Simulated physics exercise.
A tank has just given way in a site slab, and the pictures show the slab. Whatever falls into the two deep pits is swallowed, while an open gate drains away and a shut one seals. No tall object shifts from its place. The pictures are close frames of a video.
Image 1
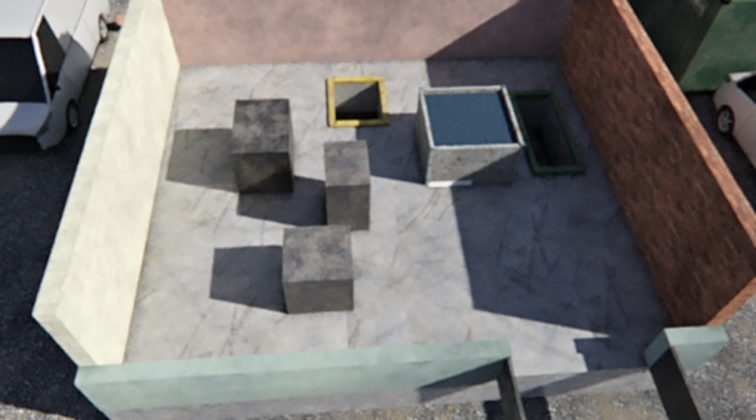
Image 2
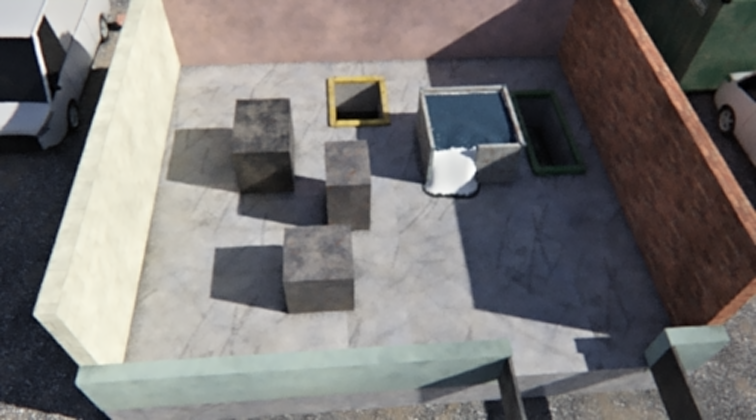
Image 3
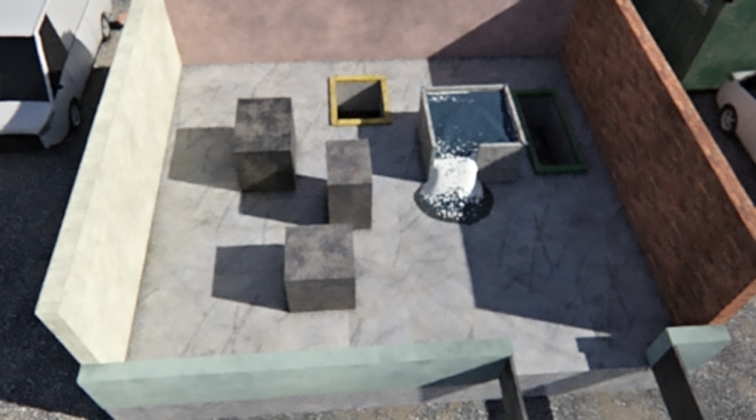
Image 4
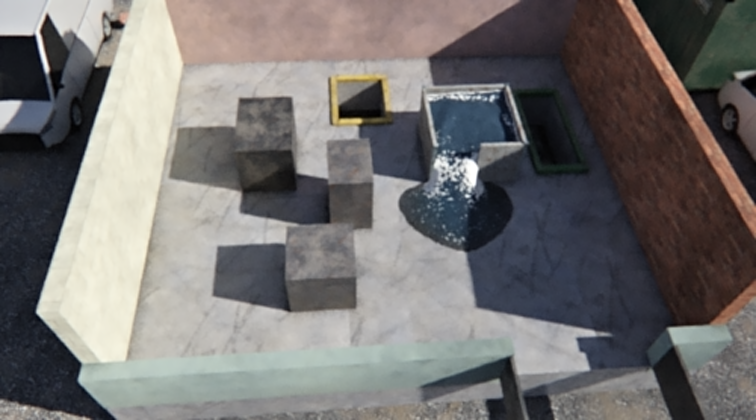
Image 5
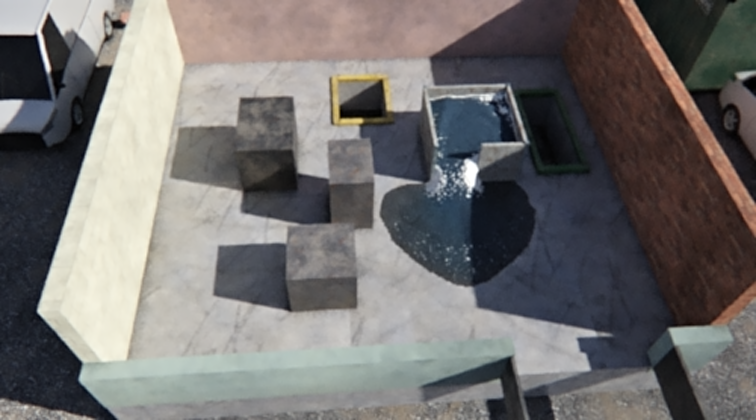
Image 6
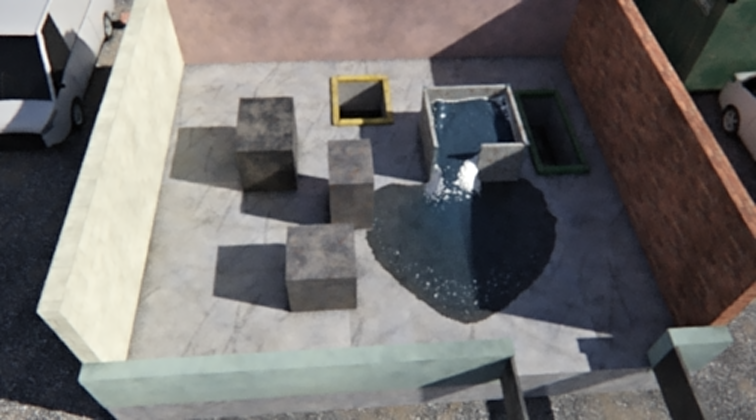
A walled concrete slab, cream on the left, pinkish at the back, brick on the right and pale green in front, is seen from high above by a nearly still camera. Three dark grey blocks stand left of centre, with a yellow-rimmed opening, a pale water tank and a green-rimmed opening behind. Water bursts white from the tank's front and spreads forward and sideways in a widening dark pool.
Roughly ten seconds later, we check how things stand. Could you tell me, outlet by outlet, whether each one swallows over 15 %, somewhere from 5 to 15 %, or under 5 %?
In order: The gate will take beyond fifteen per cent; the yellow pit will take below five per cent; the green pit will take below five per cent.
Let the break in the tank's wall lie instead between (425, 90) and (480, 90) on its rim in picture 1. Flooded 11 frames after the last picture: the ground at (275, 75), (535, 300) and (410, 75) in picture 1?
In the order asked: Sodden, out of reach, sodden.
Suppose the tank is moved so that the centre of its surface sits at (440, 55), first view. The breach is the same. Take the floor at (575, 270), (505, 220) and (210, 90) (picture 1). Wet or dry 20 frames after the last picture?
Well, first one got wet, second one got wet, third one stays dry.
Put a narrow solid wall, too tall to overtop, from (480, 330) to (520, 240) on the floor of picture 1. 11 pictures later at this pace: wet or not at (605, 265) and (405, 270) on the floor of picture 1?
Swamped, then swamped.
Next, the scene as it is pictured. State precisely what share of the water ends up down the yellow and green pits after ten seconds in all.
Close to 0 per cent, and close to 0 per cent.
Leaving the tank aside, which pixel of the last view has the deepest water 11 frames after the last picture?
I'd mark about pixel (404, 366).
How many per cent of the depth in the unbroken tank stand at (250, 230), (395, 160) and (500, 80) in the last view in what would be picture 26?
First 2, next 0, last 0 in a hundred.
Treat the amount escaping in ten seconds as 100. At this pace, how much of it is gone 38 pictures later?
I'd say about 80 per cent.
A moment on, water covers 25 % of the floor; the gate 1 %, the yellow pit 0 %, the green pit 0 %.
Next, water covers 30 % of the floor; the gate 9 %, the yellow pit 0 %, the green pit 0 %.
Then, water covers 35 % of the floor; the gate 17 %, the yellow pit 0 %, the green pit 0 %.
Later, water covers 50 % of the floor; the gate 28 %, the yellow pit 0 %, the green pit 0 %.
In the end, water covers 65 % of the floor; the gate 36 %, the yellow pit 0 %, the green pit 0 %.
